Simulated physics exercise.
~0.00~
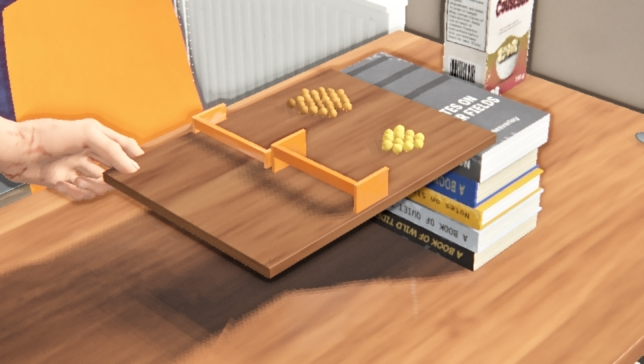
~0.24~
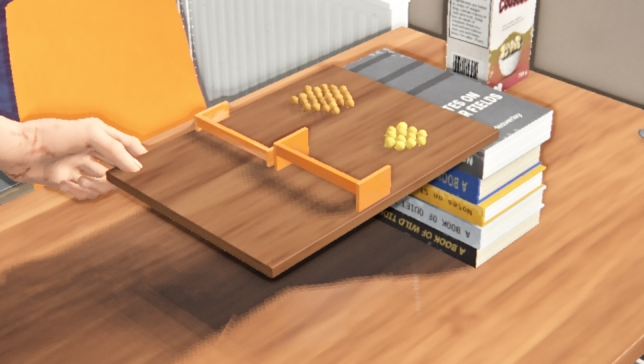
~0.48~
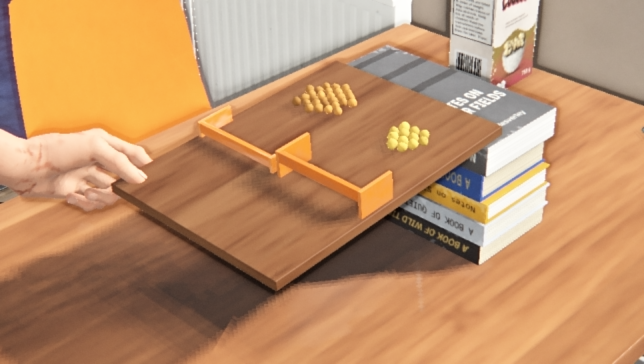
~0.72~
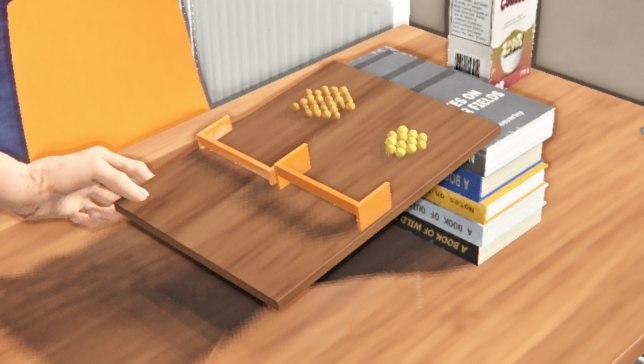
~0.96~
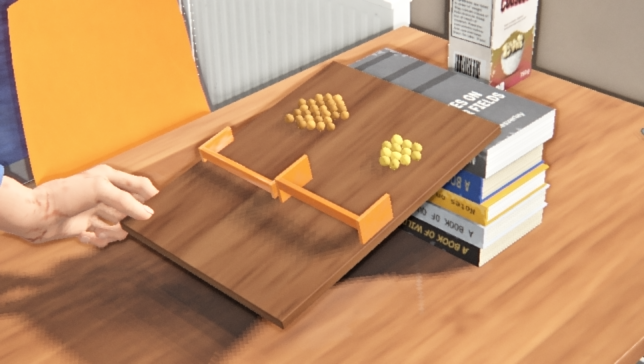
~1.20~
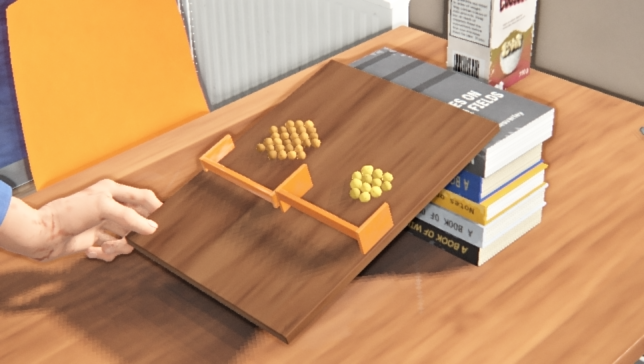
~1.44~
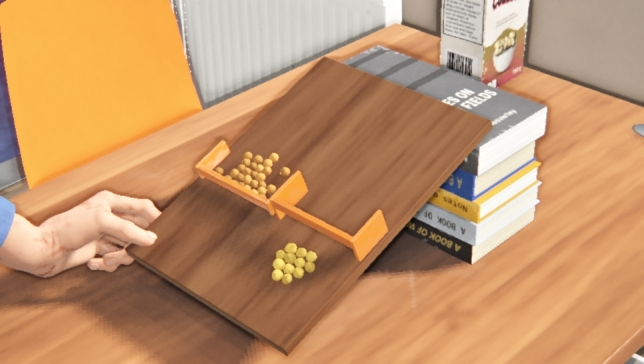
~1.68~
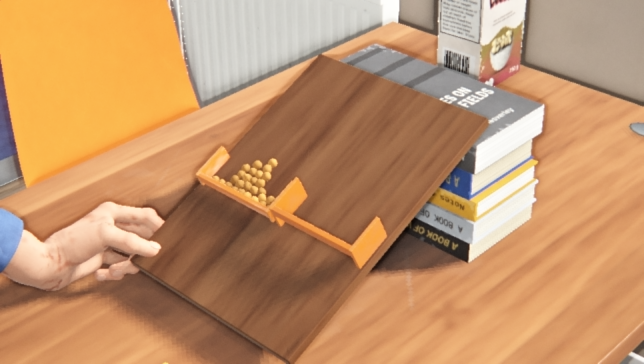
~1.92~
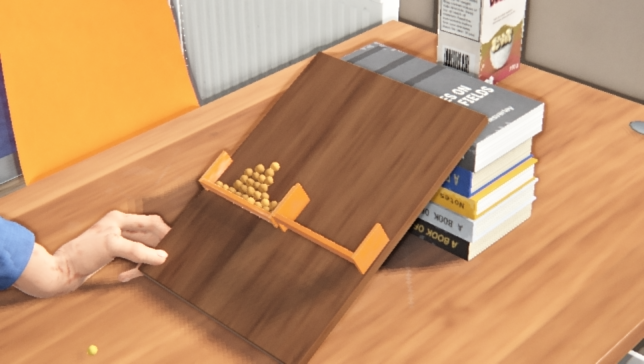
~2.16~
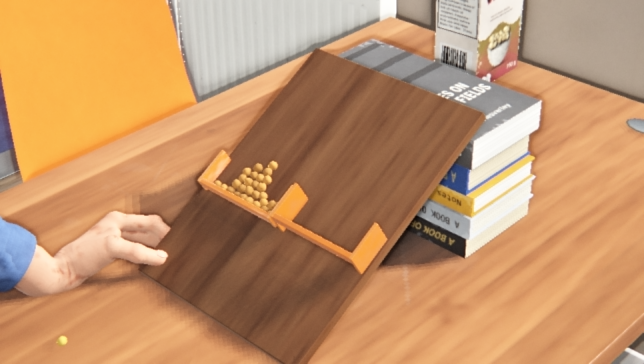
On a wooden desk, a hand tilting a board propped on books, nearer yellow beads slipping under an orange bar, farther ones held.
